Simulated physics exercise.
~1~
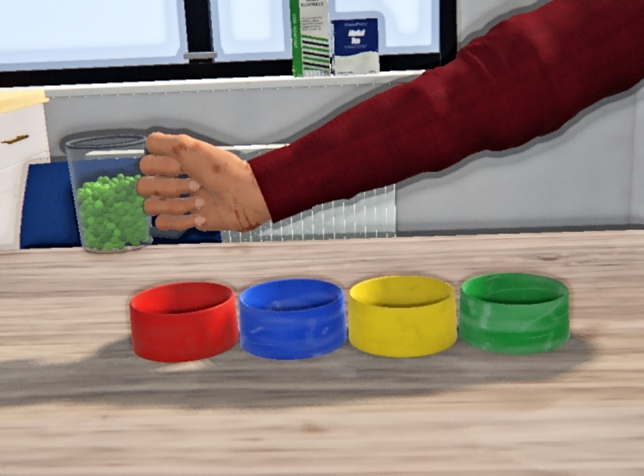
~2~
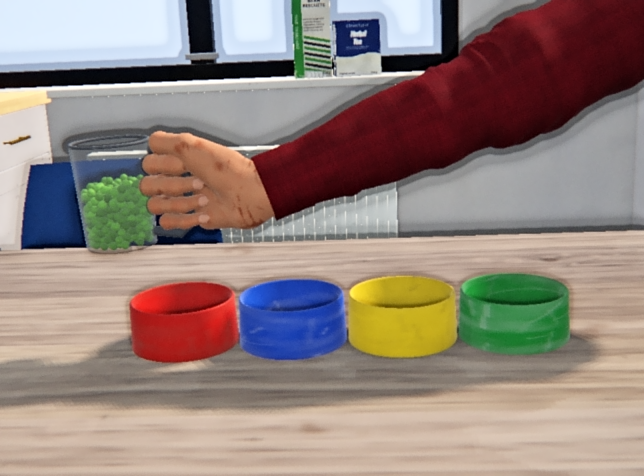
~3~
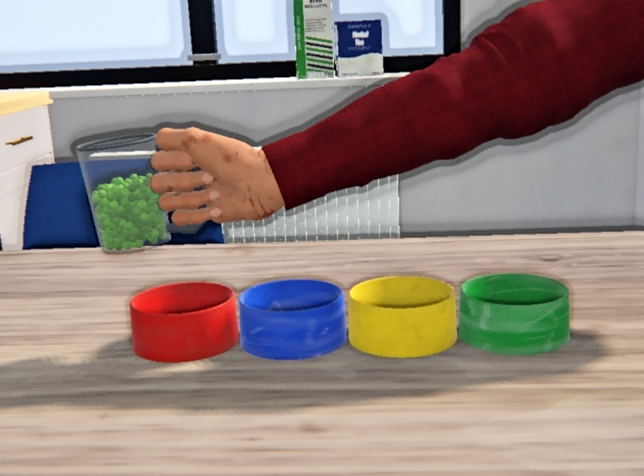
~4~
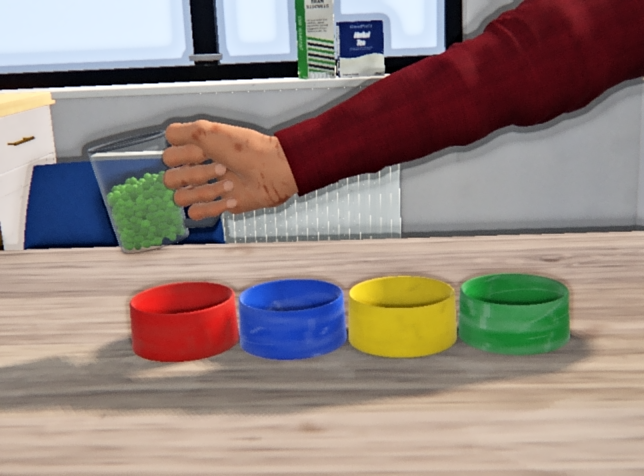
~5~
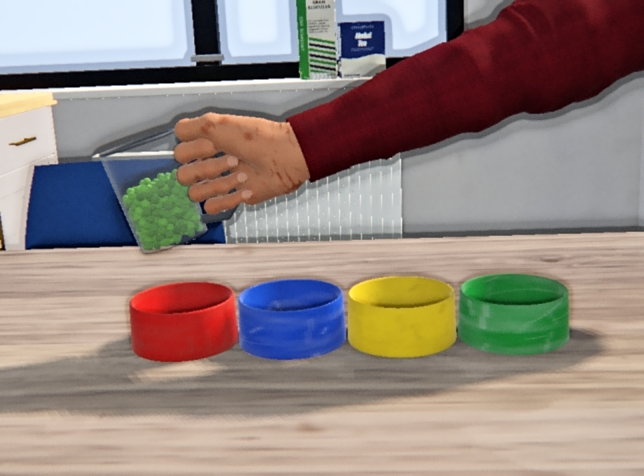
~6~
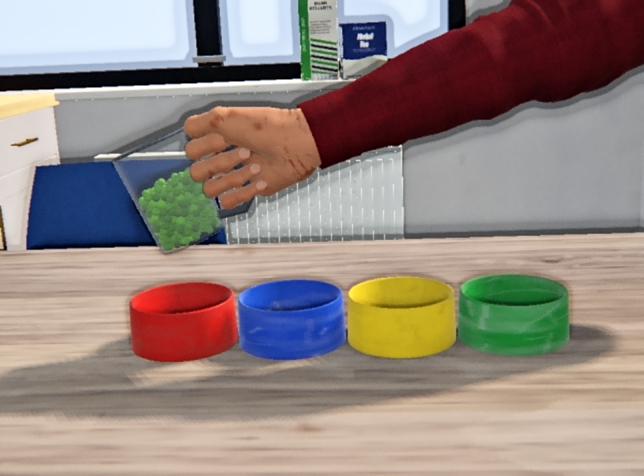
A hand at the end of a dark red sleeve, reaching in from the right, holds a clear cup of green peas above a pale wooden counter, seen from the front and slightly above. Red, blue, yellow and green dishes stand empty in a row, left to right, before a grey wall. The cup shifts slightly rightward, tilting gradually leftward, while the dishes and camera stay still.
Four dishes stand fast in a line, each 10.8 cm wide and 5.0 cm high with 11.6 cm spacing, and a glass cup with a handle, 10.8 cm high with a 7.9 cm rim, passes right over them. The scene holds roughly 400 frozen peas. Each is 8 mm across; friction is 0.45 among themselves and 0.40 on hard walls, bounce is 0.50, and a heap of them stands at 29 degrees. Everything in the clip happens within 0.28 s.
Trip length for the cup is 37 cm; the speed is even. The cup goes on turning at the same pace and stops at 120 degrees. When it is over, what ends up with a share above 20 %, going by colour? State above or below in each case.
In each case: Red below, blue below, green below, yellow above, counter below.
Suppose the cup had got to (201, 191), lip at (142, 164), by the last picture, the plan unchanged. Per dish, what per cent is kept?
Red 0, blue 0, green 0, yellow 100.
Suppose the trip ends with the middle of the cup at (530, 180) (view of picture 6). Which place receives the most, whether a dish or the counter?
The largest share goes to yellow.
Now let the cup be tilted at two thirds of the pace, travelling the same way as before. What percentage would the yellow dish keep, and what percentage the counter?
Yellow 100, counter 0.
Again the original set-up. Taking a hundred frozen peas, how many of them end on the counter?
About 0 %.
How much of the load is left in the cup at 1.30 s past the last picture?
Some 20 %.
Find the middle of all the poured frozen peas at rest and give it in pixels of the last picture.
Somewhere around (399, 318) in the final frame.
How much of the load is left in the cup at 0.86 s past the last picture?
That would be some 95 per cent.
Then, 0.52 s after the last picture, tilt 70 degrees; cup holds 100 %.
Then, 0.86 s after the last picture, tilt 103 degrees; cup holds 95 %.
Then, 1.30 s after the last picture, tilt 120 degrees; cup holds 20 %, yellow 75 %.
In the end, red 0 %, blue 0 %, green 0 %, yellow 100 %, counter 0 %.
